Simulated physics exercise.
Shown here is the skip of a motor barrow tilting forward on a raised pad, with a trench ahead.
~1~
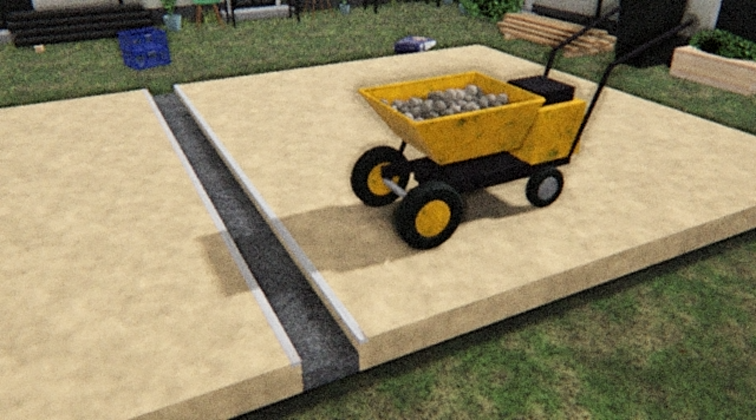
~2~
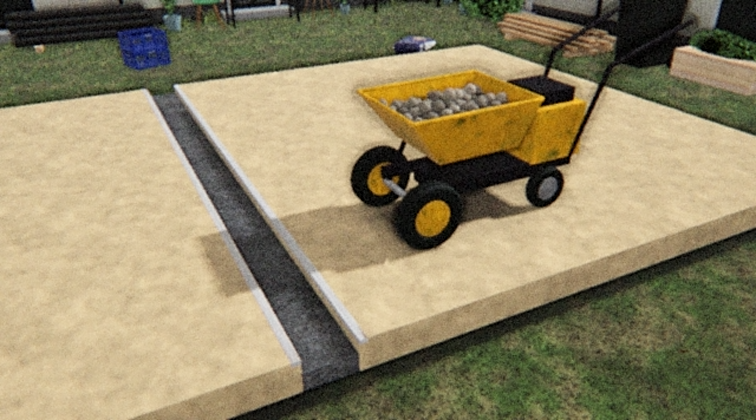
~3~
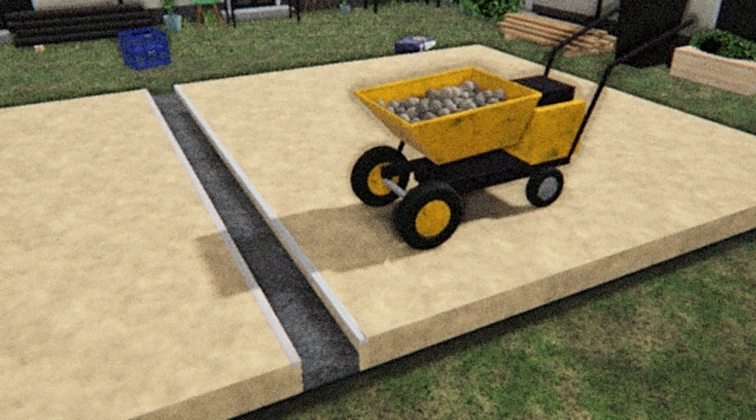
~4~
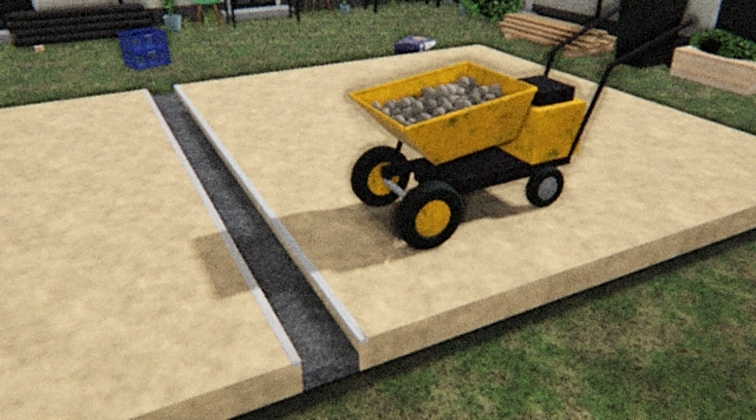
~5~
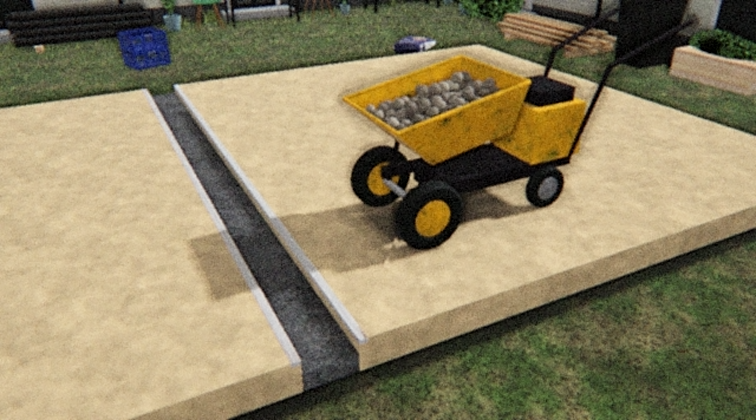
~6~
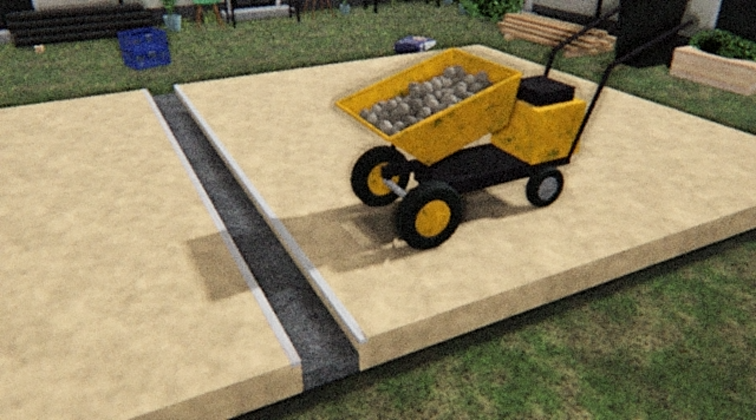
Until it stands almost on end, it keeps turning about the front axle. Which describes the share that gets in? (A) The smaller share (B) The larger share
(B) The larger share.
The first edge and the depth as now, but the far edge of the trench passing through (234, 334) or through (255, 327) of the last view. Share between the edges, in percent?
You'd get 90 in a hundred the first time and 80 in a hundred the second.
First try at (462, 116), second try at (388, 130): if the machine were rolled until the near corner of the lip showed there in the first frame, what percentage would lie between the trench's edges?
40 % and 50 %.
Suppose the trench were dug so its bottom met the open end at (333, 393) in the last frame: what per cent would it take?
It lands somewhere near 90 percent.
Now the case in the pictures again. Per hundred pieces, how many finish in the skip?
I'd say close to 0 percent.
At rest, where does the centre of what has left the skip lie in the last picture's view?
The centre comes to rest close to (270, 254).
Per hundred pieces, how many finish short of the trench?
15 %.
Just after the last frame, skip tipped steeply; every one in the skip.
A moment on, skip tipped right over; roughly two thirds in the skip; about a tenth short of the trench; roughly a quarter in or heaped over the trench; about a tenth falling.
Further on, skip tipped right over; about a tenth in the skip; about a tenth short of the trench; roughly two thirds in or heaped over the trench; roughly a quarter beyond it.
When it is over, skip tipped right over; just a few in the skip; about a tenth short of the trench; roughly two thirds in or heaped over the trench; roughly a quarter beyond it.
